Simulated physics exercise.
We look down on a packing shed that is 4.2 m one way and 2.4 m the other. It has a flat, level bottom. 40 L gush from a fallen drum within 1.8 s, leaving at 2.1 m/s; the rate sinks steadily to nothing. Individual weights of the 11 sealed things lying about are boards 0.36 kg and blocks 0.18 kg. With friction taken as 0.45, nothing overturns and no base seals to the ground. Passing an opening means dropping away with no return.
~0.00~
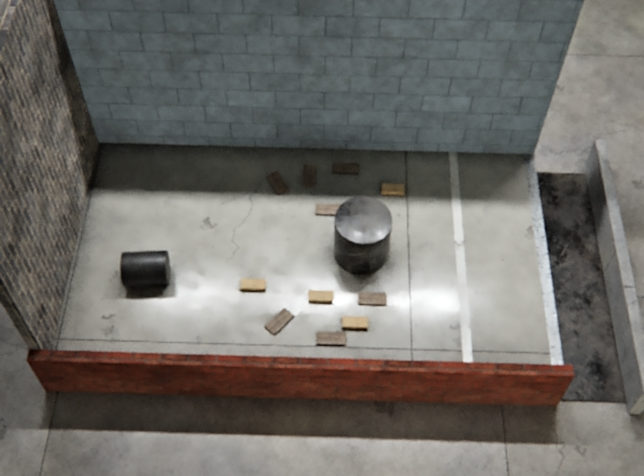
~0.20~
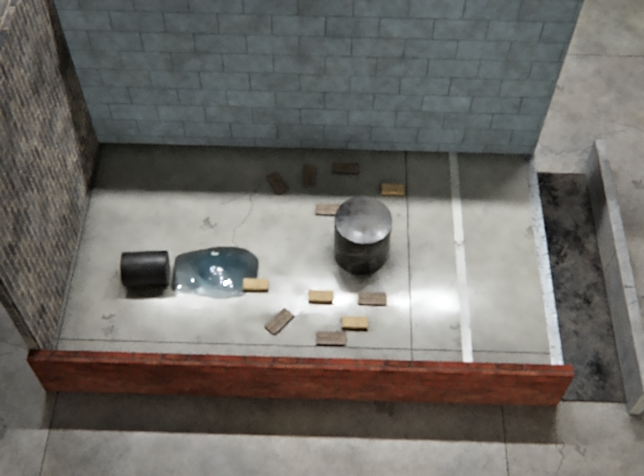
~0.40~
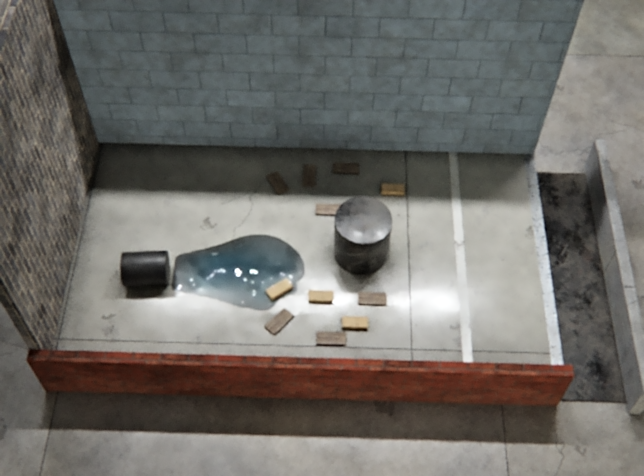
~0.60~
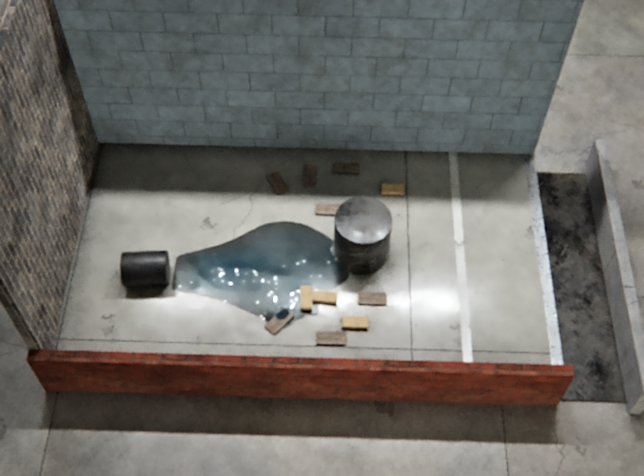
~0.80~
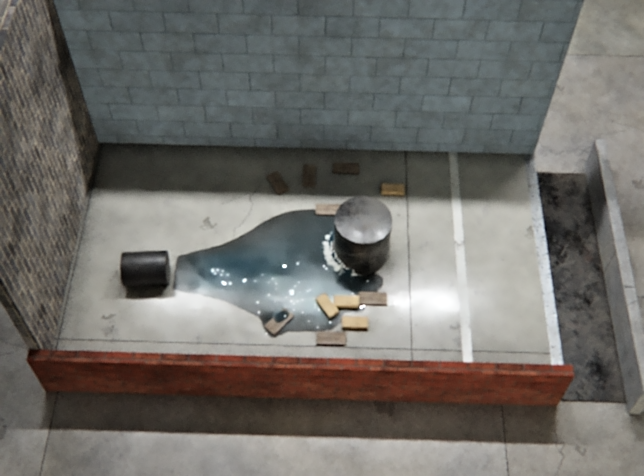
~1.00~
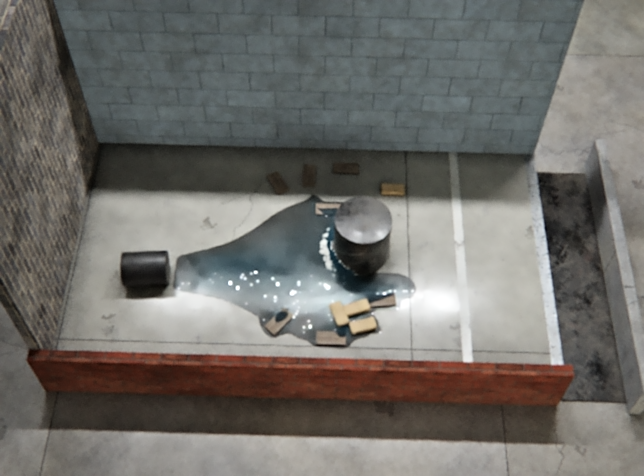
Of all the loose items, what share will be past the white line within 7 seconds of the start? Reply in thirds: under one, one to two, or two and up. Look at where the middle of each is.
One to two thirds.
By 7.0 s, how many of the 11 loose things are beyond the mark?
5.
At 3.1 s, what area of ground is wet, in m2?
About 2.5 m2 is covered.
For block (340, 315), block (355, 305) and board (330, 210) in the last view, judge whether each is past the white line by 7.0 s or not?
Result, in sequence: Reached / reached / not reached.
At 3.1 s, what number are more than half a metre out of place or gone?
Result: 6.
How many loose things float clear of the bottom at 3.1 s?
5.
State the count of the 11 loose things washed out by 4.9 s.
By my count, 5.
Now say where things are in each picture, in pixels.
In the first frame, a block at (253, 284), on the bottom; a block at (321, 295), on the bottom; water covers 0.0 m2; 0 of 11 have shifted.
In the second frame, a block at (256, 284), on the bottom; a block at (321, 295) rests on the ground; 0.3 m2 under water; 0 of 11 have shifted.
In the third frame, a block at (279, 288), on the bottom, 24 cm from its start; a block at (321, 295), on the bottom; water covers 0.6 m2; 1 of 11 have shifted.
In the fourth frame, a block at (306, 297) rests on the ground, 49 cm from its start; a block at (325, 296) rests on the ground, 4 cm from its start; water covers 1.0 m2; 1 of 11 have shifted.
In the fifth frame, a block at (327, 304) rests on the ground, 69 cm from its start; a block at (346, 301) rests on the ground, 23 cm from its start; water covers 1.3 m2; 2 of 11 have shifted.
In the sixth frame, a block at (339, 313), afloat, 81 cm from its start; a block at (356, 307) floats, 33 cm from its start; 1.5 m2 under water; 4 of 11 have shifted.
After 1.4 s 0 of 11 are over the mark; 2 afloat.
After 3.1 s 5 of 11 are over the mark; 5 afloat.
After 4.9 s 5 of 11 are over the mark; 0 afloat.
After 7.0 s 5 of 11 are over the mark; 0 afloat.
